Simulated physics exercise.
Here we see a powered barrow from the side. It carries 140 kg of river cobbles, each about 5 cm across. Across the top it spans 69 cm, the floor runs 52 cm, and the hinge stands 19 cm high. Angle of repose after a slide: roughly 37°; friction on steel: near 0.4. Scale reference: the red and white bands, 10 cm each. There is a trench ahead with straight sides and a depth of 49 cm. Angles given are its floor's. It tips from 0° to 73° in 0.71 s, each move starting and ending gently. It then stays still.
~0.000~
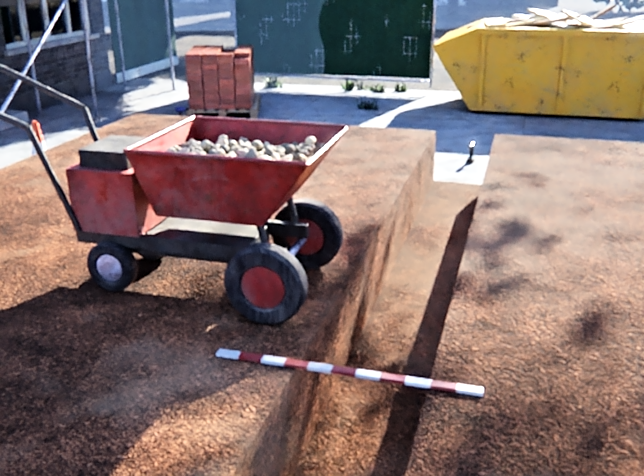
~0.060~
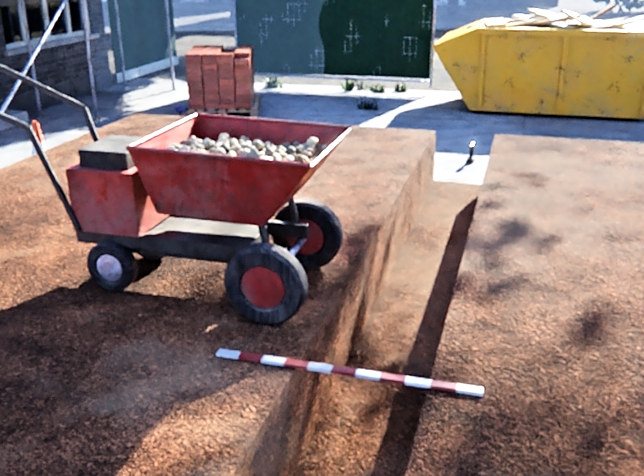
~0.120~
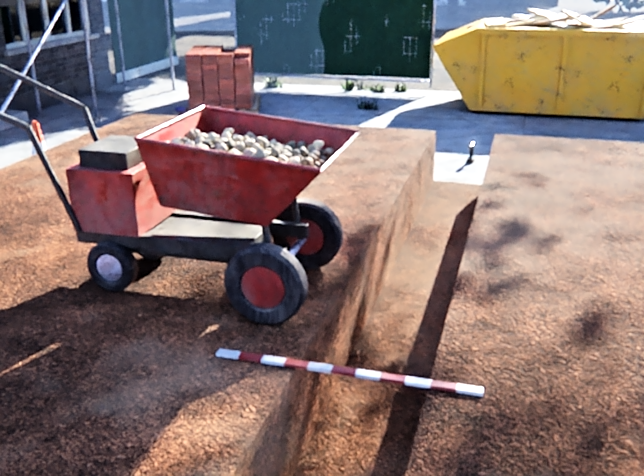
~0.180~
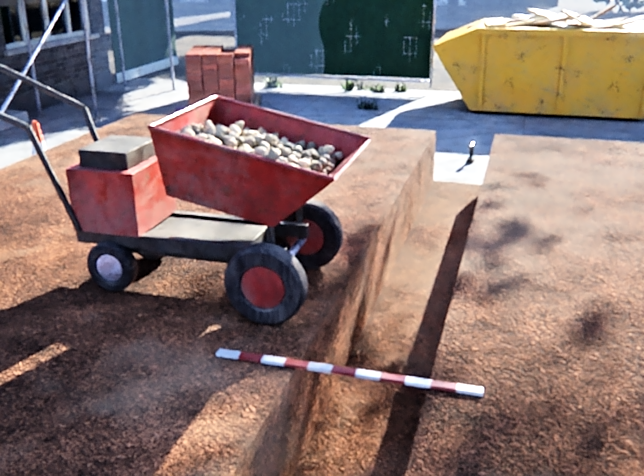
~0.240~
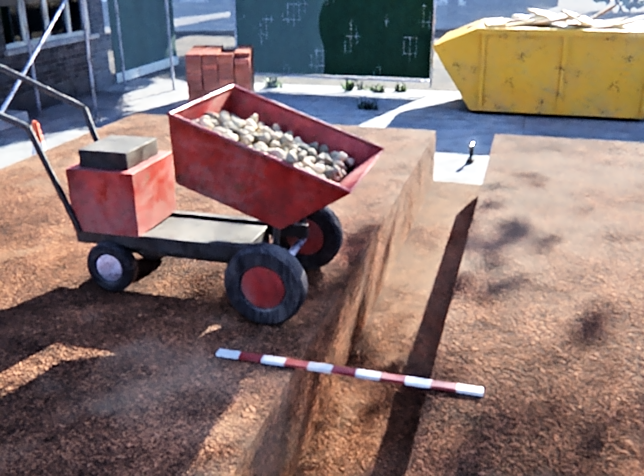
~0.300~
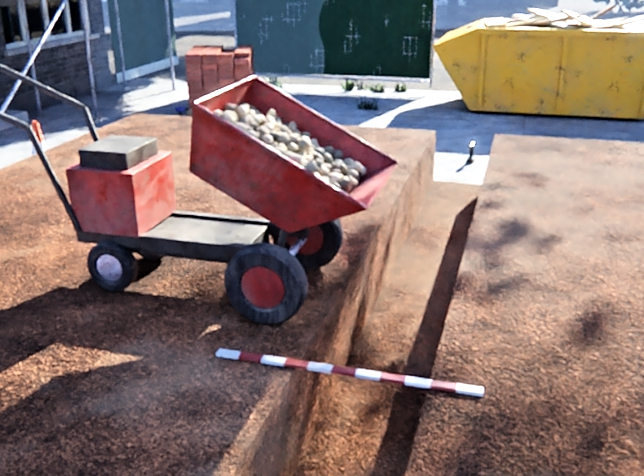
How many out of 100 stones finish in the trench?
About 42 of them.
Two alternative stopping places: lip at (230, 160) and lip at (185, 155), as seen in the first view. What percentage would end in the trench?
Roughly 100 percent for the first, and 85 percent for the second.
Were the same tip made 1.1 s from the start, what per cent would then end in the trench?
It would come to roughly 55 per cent.
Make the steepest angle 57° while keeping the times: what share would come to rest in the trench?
Some 25% would finish there.
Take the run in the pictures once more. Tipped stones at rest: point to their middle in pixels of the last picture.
The resting stones are centred at roughly (471, 313).
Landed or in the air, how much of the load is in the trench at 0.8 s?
Some 10 per cent.
After 0.5 s the floor is at 61°; 100 % in the tray; the foremost stones are at (399, 251).
After 0.8 s the floor is at 73°; 67 % in the tray, 11 % in the trench, 22 % past the trench; the foremost stones are at (504, 327).
After 1.2 s the floor is at 73°; 16 % in the tray, 26 % in the trench, 58 % past the trench; the foremost stones are past the picture's edge.
After 3.1 s the floor is at 73°; 0 % in the tray, 42 % in the trench, 58 % past the trench; the foremost stones are past the picture's edge.
